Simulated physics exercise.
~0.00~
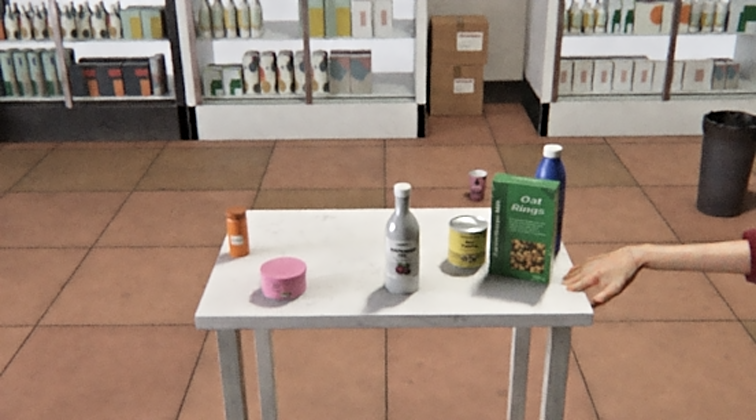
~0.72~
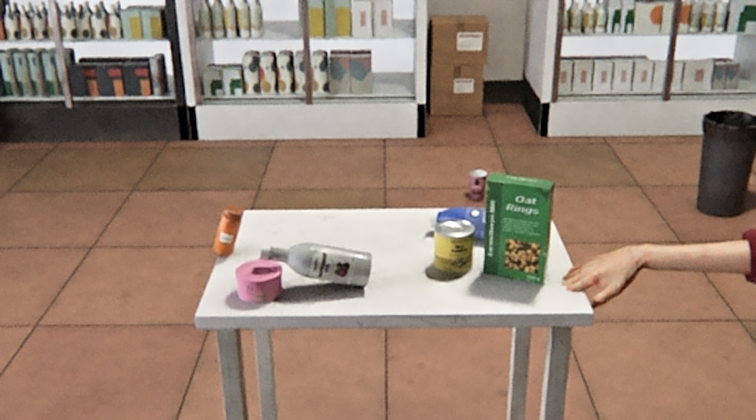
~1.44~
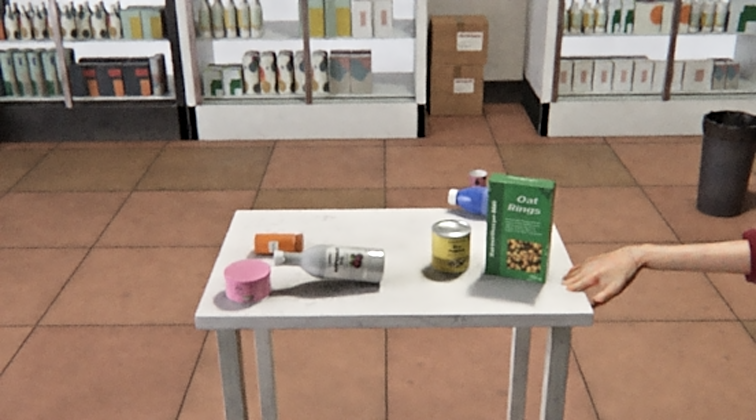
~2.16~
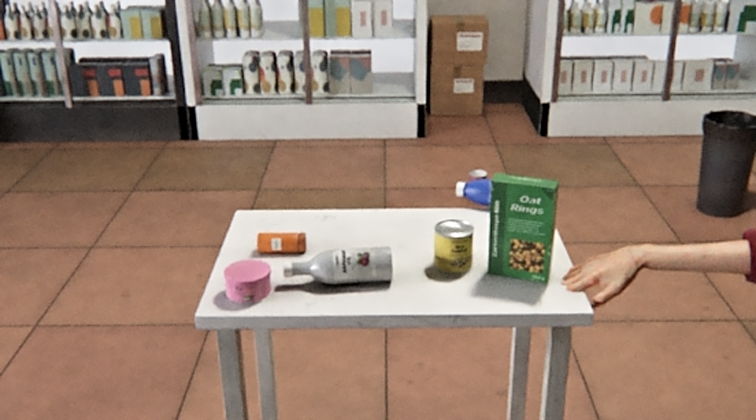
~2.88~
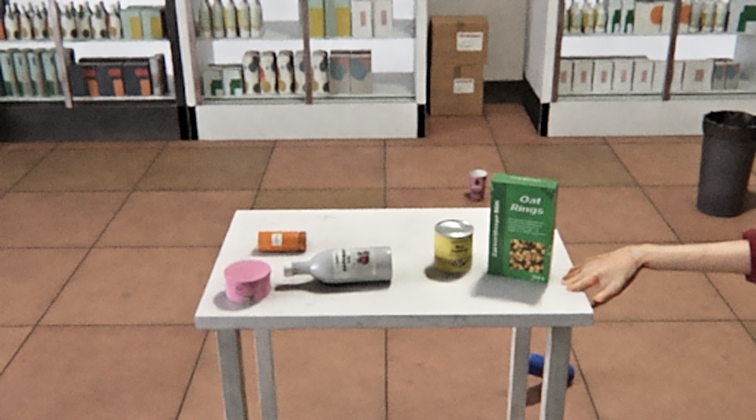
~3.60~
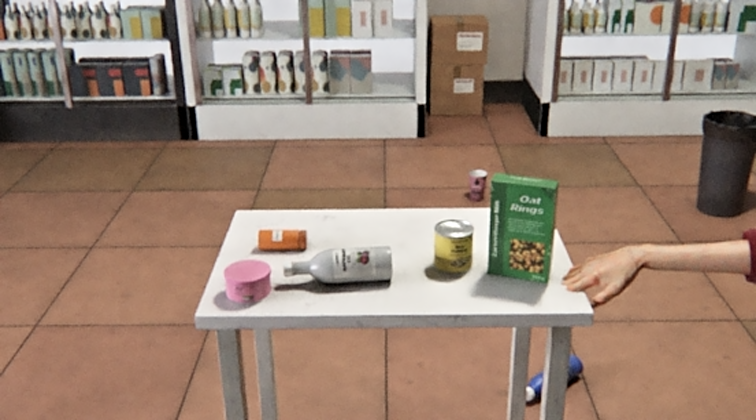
A hand reaches in from the right and rests on the corner of a white side table in a shop with tiled floor and stocked shelves behind, seen from the front and slightly above. On the table stand an orange shaker and pink tub at left, a white bottle in the middle, and a yellow tin, green packet and blue bottle at right. The white and blue bottles topple and the tub shifts left as the shaker tilts, then falls. The blue bottle drops off the back and ends on the floor, while the tin and packet stay upright.
